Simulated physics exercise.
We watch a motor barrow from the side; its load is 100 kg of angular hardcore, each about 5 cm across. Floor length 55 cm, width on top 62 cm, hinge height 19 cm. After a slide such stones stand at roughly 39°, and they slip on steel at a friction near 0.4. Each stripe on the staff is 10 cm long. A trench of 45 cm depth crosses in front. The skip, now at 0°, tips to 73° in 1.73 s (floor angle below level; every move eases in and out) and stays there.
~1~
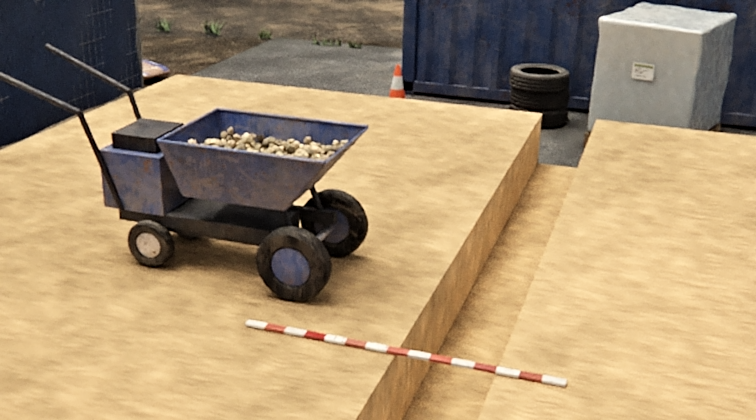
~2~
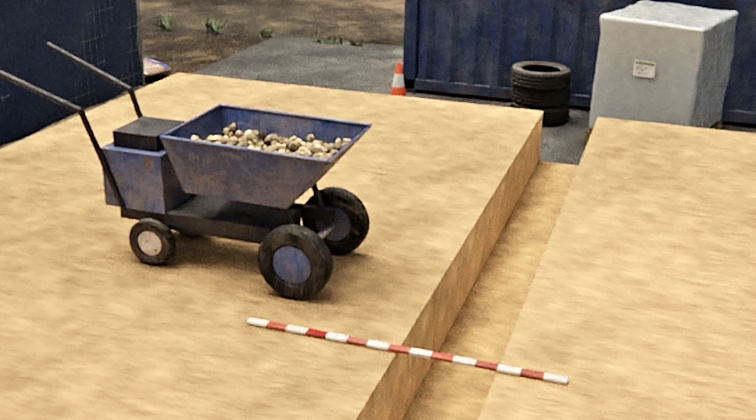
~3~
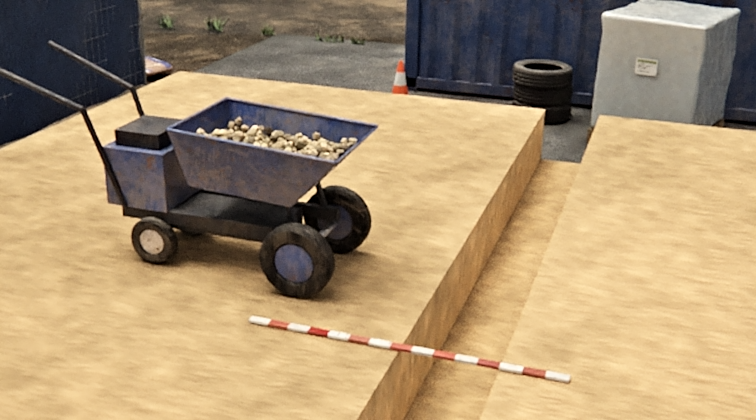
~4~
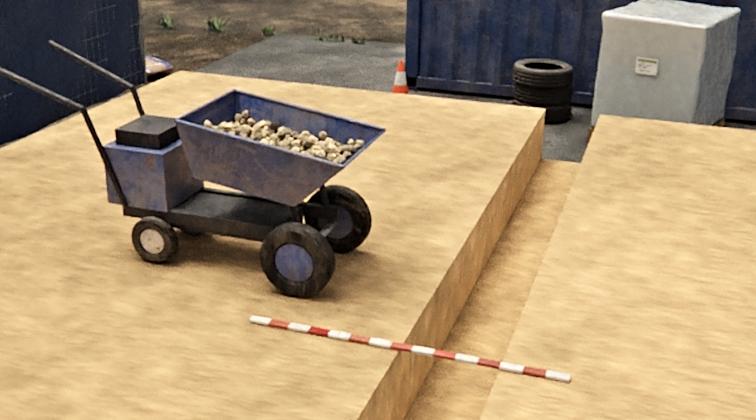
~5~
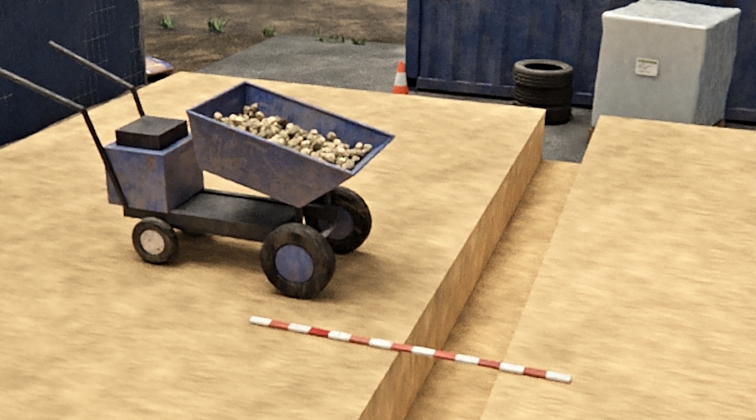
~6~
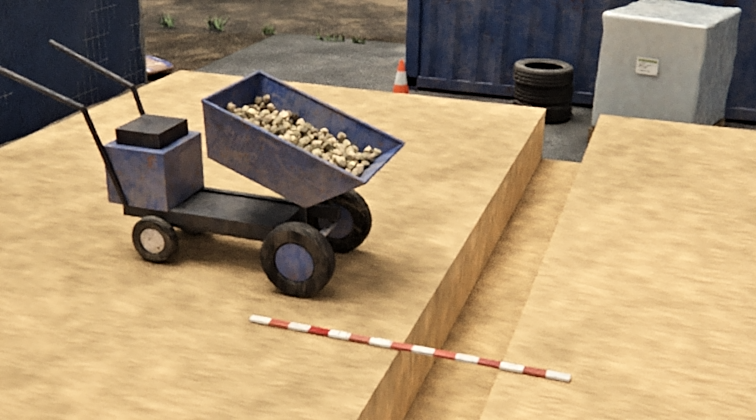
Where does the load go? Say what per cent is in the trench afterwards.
Some 100 per cent of it.
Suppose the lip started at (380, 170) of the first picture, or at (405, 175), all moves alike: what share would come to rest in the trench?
About 90 and 60 per cent.
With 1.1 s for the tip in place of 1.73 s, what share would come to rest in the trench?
It would be near 100 per cent.
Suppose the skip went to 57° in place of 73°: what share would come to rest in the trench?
Then about 10 per cent.
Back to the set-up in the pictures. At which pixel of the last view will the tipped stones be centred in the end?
Near (473, 363).
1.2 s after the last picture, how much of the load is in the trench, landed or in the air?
Some 35 per cent.
Then, 0.7 s after the last picture the floor is at 62°, 100 % in the skip; the foremost stones are at (407, 238).
Then, 1.2 s after the last picture the floor is at 73°, 66 % in the skip, 1 % short of the trench, 33 % in the trench; the foremost stones are at (501, 372).
Then, 1.6 s after the last picture the floor is at 73°, 31 % in the skip, 1 % short of the trench, 68 % in the trench; the foremost stones are at (513, 376).
Then, 3.5 s after the last picture the floor is at 73°, 0 % in the skip, 100 % in the trench; the foremost stones are at (515, 372).
